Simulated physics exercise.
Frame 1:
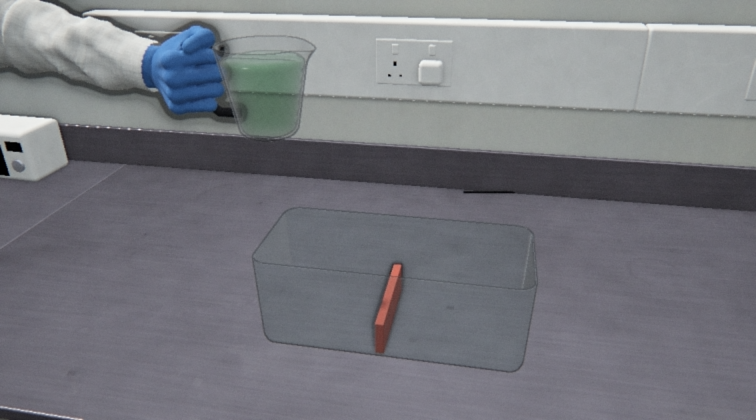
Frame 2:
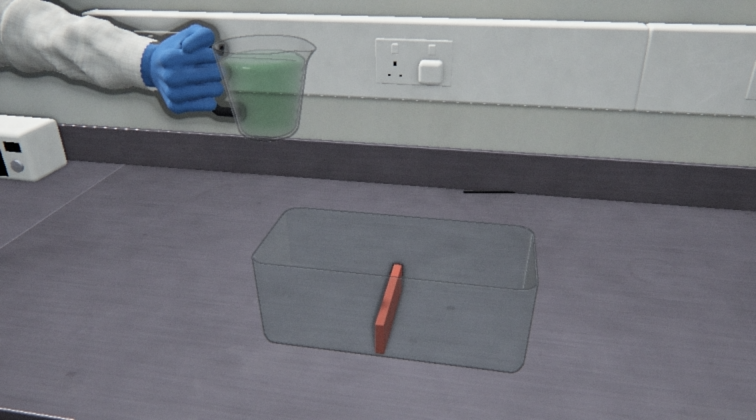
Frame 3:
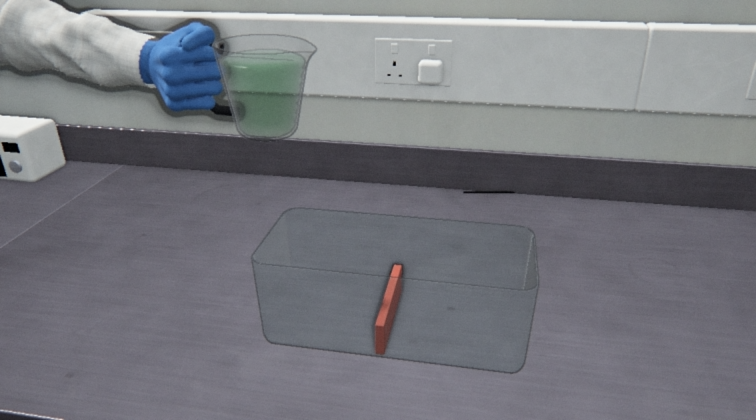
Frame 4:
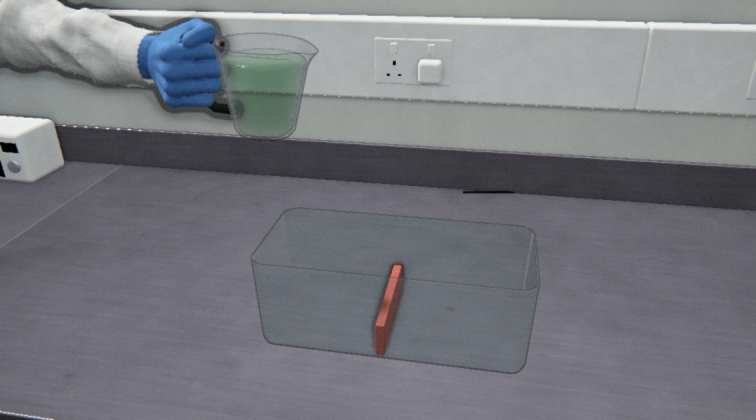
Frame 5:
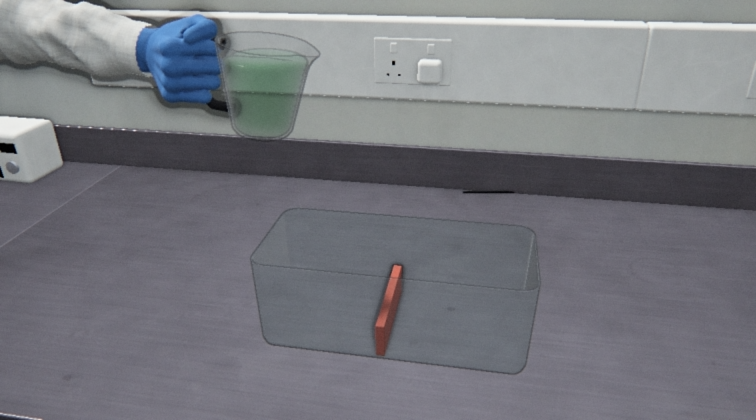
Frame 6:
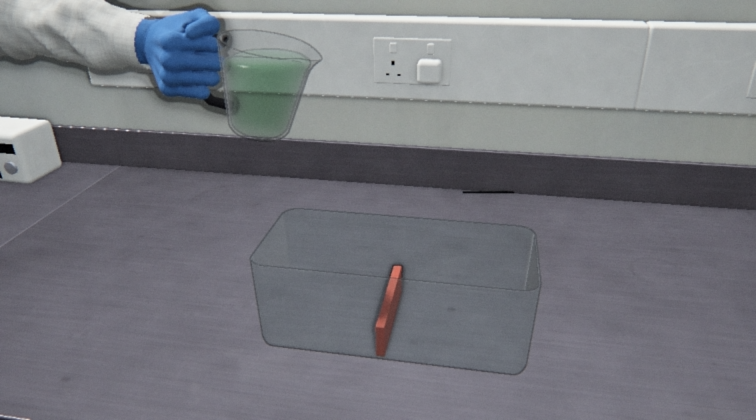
A blue-gloved hand in a pale sleeve holds a clear jug of green liquid at the upper left, above a dark grey worktop viewed from slightly above. On the worktop sits a long, see-through basin divided by a low red wall, with a white socket on the pale wall behind. The hand slowly tilts the jug slightly to the right, while everything else stays still.
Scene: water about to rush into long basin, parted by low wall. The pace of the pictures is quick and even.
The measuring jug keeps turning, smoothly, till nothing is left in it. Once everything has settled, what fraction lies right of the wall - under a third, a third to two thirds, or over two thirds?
The share that settles right of the wall is one third to two thirds, as I see it.
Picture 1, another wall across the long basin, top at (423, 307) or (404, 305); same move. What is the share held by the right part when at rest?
10 % then 20 %, approximately.
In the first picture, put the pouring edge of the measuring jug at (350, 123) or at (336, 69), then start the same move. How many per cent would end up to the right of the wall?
Roughly 70 % the first time and roughly 75 % the second.
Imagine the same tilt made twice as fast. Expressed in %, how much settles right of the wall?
Close to 25 per cent.
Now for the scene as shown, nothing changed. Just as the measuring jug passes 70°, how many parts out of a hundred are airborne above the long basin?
Airborne share: Approx. 25 %.
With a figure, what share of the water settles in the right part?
Roughly 45 in a hundred.
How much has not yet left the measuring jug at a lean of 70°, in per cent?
Remaining share, estimated: 70 %.
A moment on, the measuring jug is tipped part way and 68 per cent is still to pour, 3 is left of the wall and 3 right of it.
Next, the measuring jug is tipped right over and 10 per cent is still to pour, 24 is left of the wall and 42 right of it.
Then the measuring jug is tipped right over and 0 per cent is still to pour, 53 is left of the wall and 45 right of it.
Later the measuring jug is tipped right over and 0 per cent is still to pour, 53 is left of the wall and 45 right of it.
At rest 53 per cent lies left of the wall, 45 right of it and 2 outside.
